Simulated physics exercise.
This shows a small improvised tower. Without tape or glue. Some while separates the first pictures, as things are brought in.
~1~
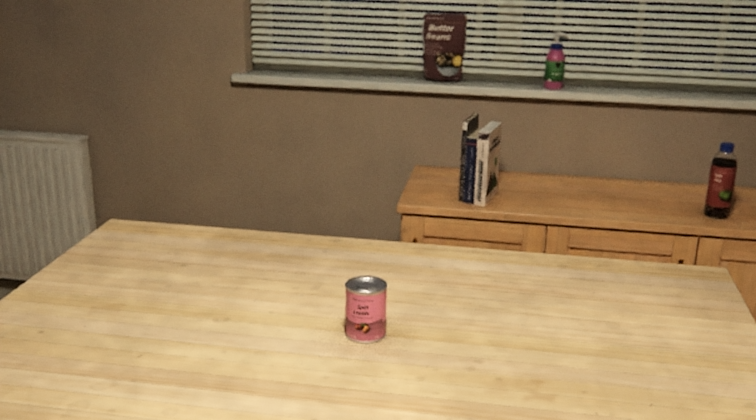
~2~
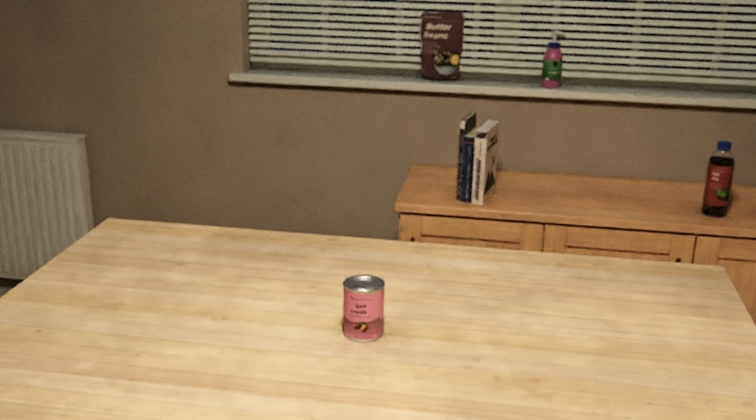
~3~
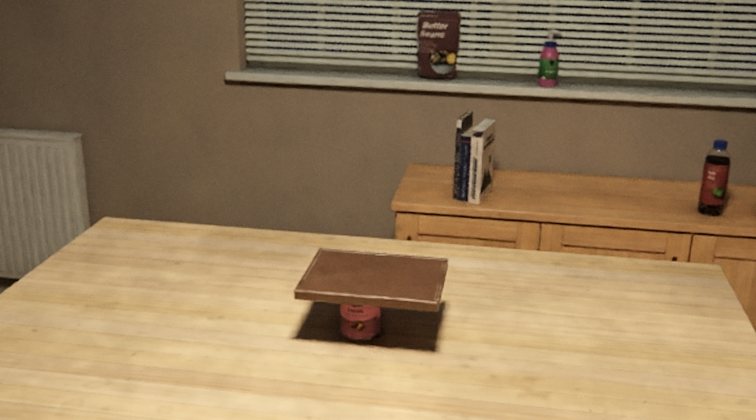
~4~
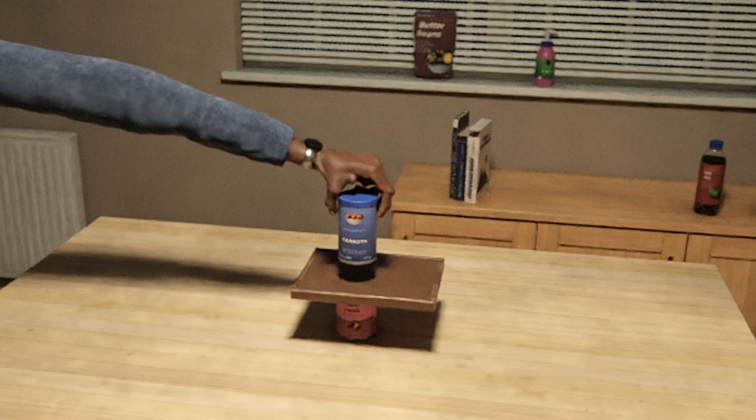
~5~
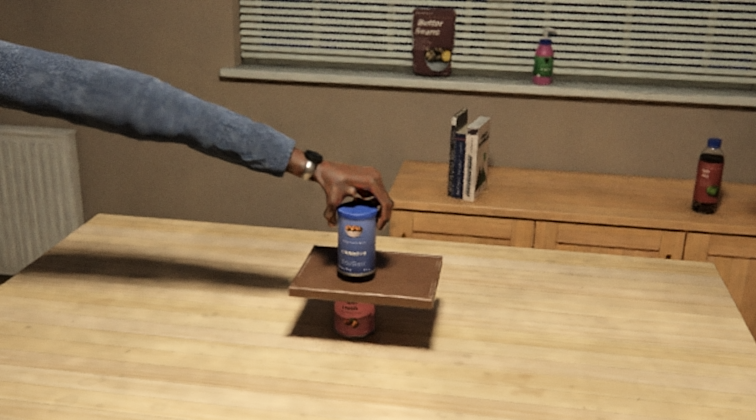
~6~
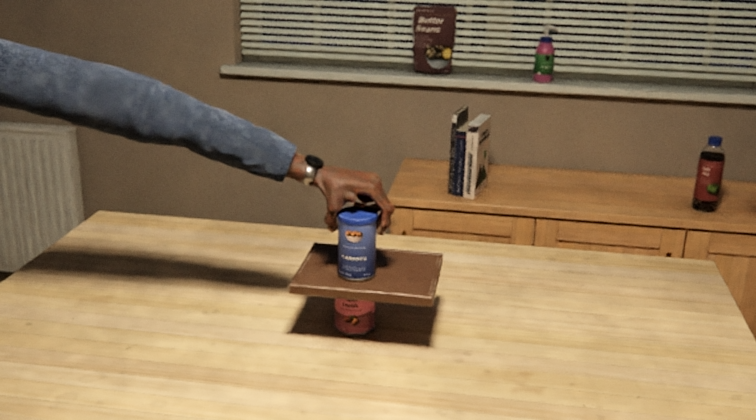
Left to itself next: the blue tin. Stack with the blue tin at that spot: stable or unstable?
Most likely it remains standing.
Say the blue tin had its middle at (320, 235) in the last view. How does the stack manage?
After that, it remains intact.
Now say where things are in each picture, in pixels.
The last thing is not in view yet; pink tin (366, 310), in the first picture.
The last thing is not in view yet; pink tin (364, 308), in the second picture.
The last thing is not in view yet; pink tin (360, 307), in the third picture.
On its way; blue tin (358, 227); pink tin (357, 307), in the fourth picture.
On its way; blue tin (357, 239); pink tin (355, 304), in the fifth picture.
In place under the hand; blue tin (357, 244); pink tin (355, 302), in the sixth picture.
Then, 0.30 s past the last view, nothing moves.
Then, 0.70 s past the last view, blue tin resting near (357, 244).
Finally, all 3 still in place. Final places as the last picture's camera would see them, blue tin near (357, 244). The stack holds.
